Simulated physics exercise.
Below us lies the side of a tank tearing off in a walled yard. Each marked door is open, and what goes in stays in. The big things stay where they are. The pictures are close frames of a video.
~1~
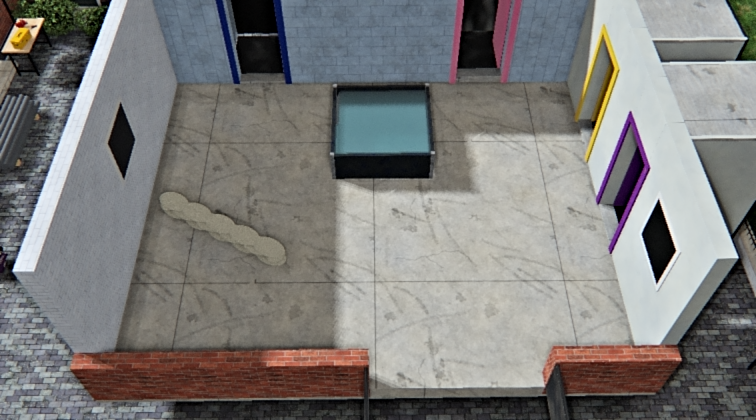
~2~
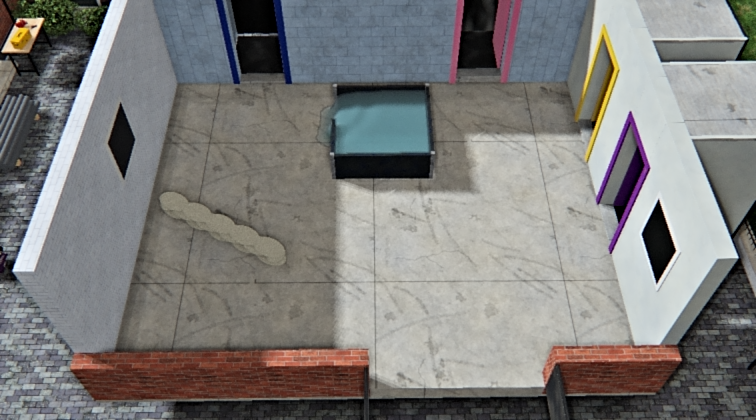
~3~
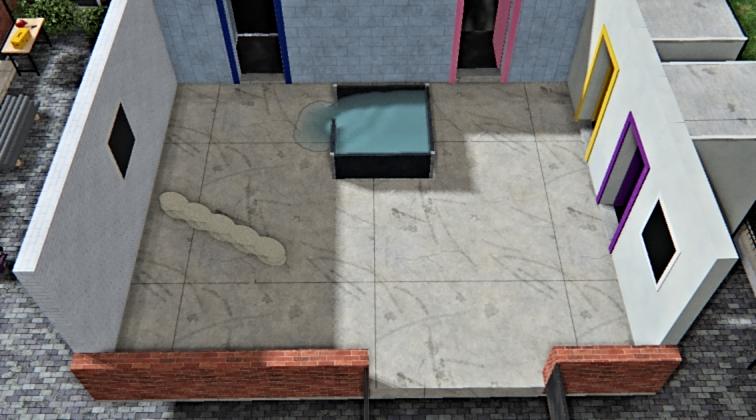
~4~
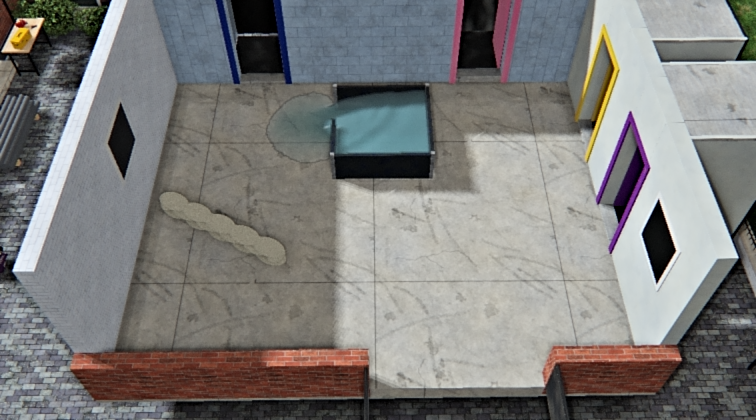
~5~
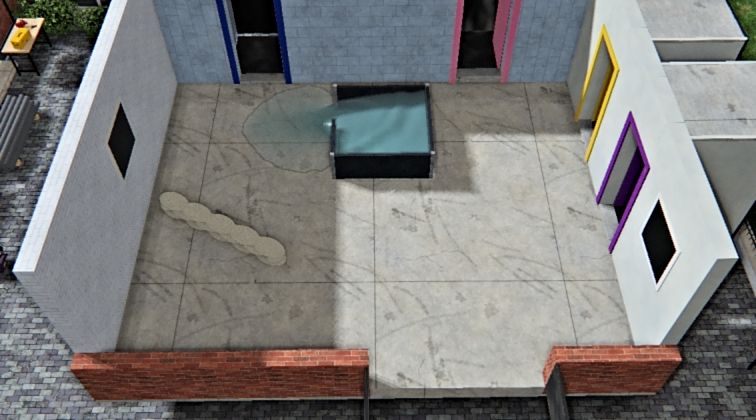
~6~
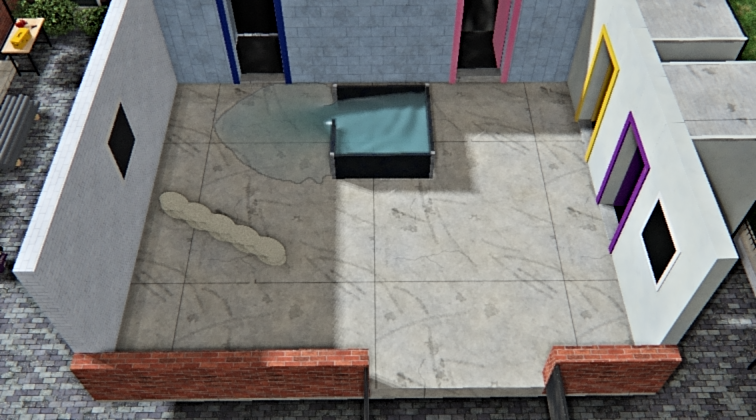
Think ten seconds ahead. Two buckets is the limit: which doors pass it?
In the end: The purple door admits no more than that; the blue door lets in a lot; the yellow door admits no more than that; the pink door admits no more than that.
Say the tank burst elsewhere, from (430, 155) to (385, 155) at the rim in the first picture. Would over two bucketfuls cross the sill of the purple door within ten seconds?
Then: The purple door takes less.
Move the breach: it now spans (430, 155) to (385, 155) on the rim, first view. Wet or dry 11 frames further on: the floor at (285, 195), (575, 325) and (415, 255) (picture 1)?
In turn: Dry, covered, awash.
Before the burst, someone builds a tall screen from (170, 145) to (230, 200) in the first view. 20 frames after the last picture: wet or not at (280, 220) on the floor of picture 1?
There: Flooded.
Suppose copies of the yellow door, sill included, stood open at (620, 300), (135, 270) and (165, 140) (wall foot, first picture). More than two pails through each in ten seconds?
One after the other: Is under, takes less, lets more in.
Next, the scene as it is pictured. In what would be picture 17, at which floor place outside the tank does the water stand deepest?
Around (188, 84).
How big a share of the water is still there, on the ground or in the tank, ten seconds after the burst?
I make it 90 per cent.
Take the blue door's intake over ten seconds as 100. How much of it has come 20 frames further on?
About 50 per cent.
A moment on, water covers 15 % of the floor; the purple door not reached, the blue door under two buckets in, the yellow door not reached, the pink door not reached.
Next, water covers 20 % of the floor; the purple door not reached, the blue door over two buckets in, the yellow door not reached, the pink door not reached.
Then, water covers 25 % of the floor; the purple door not reached, the blue door over two buckets in, the yellow door not reached, the pink door not reached.
Later, water covers 40 % of the floor; the purple door not reached, the blue door far over two buckets in, the yellow door not reached, the pink door not reached.
In the end, water covers 70 % of the floor; the purple door wet at the sill, nothing in, the blue door far over two buckets in, the yellow door not reached, the pink door not reached.
